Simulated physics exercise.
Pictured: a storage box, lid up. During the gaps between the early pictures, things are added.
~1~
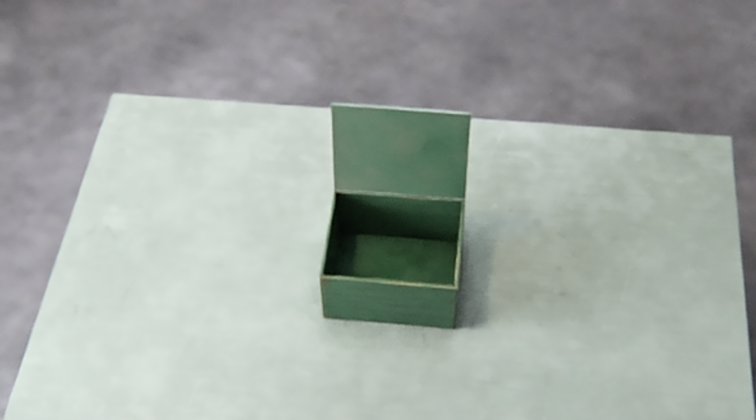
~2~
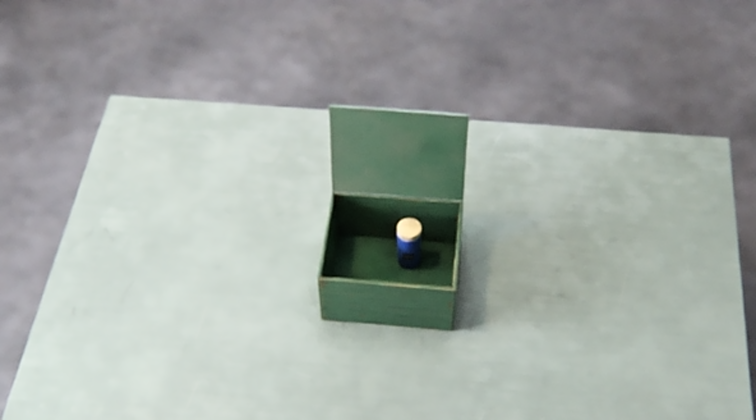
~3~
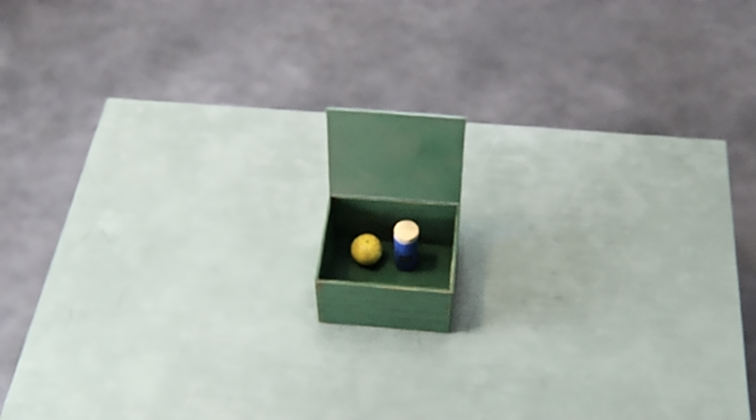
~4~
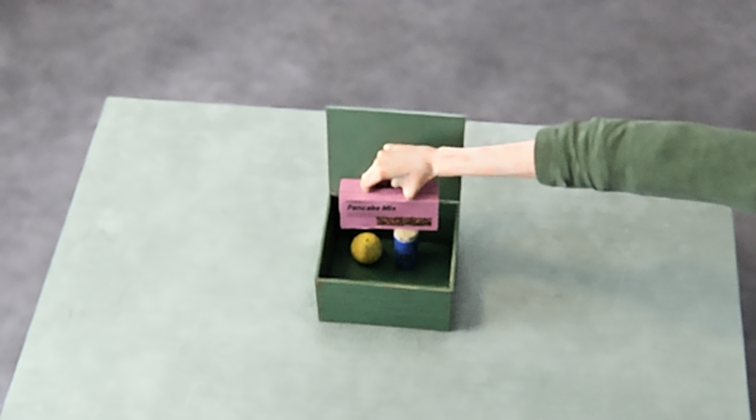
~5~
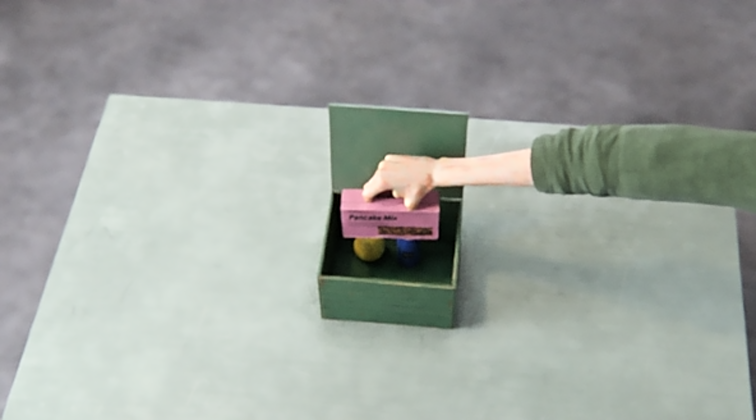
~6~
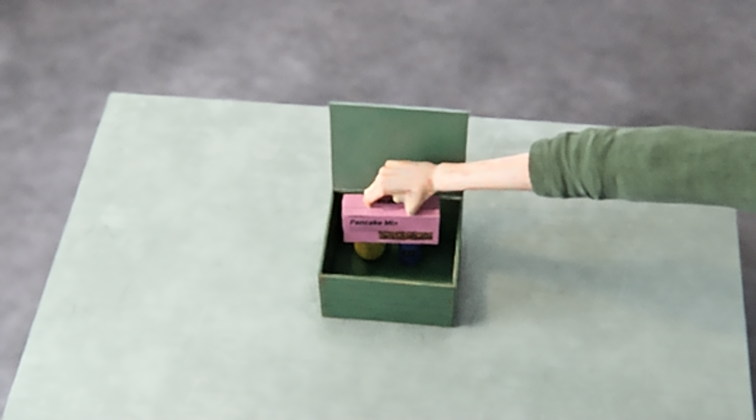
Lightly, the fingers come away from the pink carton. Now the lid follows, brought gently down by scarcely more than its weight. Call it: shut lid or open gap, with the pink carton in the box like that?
Shut lid.
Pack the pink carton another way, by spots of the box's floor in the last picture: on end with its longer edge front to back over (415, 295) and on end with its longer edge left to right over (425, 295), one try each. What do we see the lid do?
Try one: Lid left up; try two: Lid left up.
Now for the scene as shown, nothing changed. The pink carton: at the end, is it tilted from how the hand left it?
Simply put, the pink carton gets tilted.
Then, 0.40 s past the last view, pink carton rocked 74° from its first pose near (385, 264).
Then, 1.20 s past the last view, lid starting down; pink carton on its side near (383, 284); yellow apple displaced a little.
Then, 1.70 s past the last view, lid 47° above the rim; pink carton on its side near (383, 284); yellow apple displaced a little.
Then, 2.00 s past the last view, lid 10° above the rim; pink carton on its side near (383, 284); yellow apple displaced a little.
Finally, lid shut; down or leaning hard in the box, pink carton; the other 2 still in place. Final places as the last picture's camera would see them, pink carton near (383, 284).
